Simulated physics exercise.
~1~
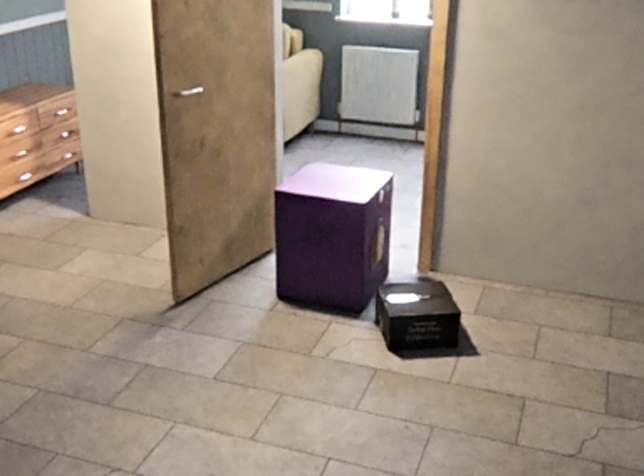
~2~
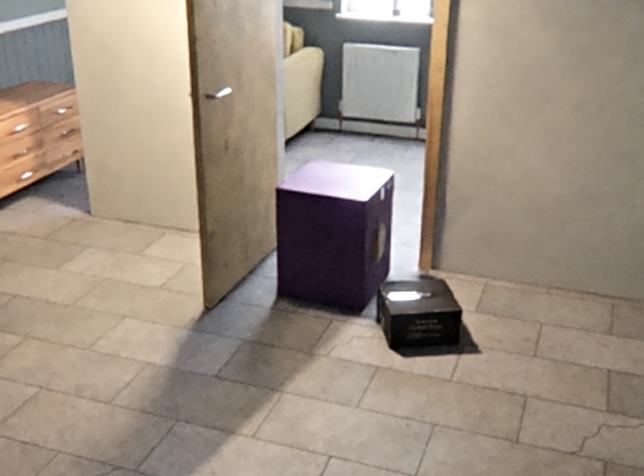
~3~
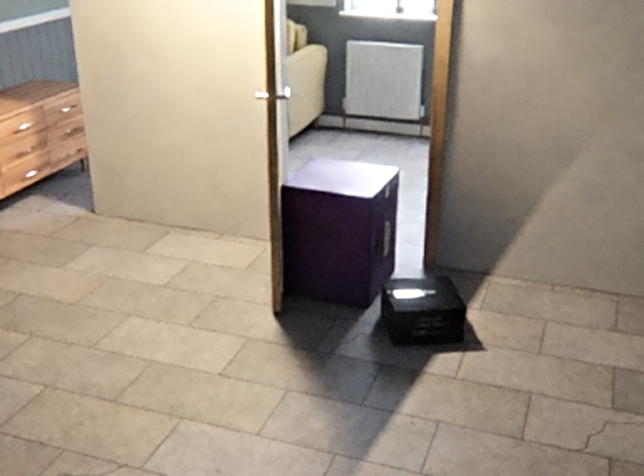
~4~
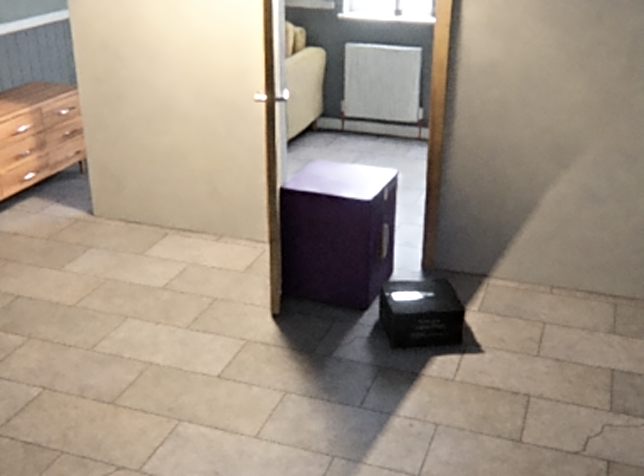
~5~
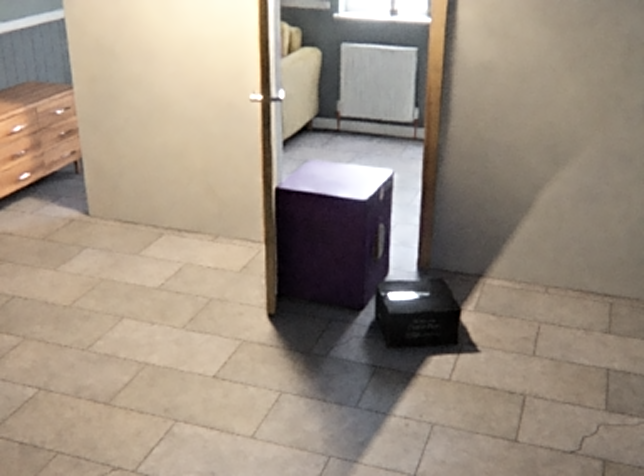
A brown door swings partway toward its frame and stops beside the purple box-shaped appliance.
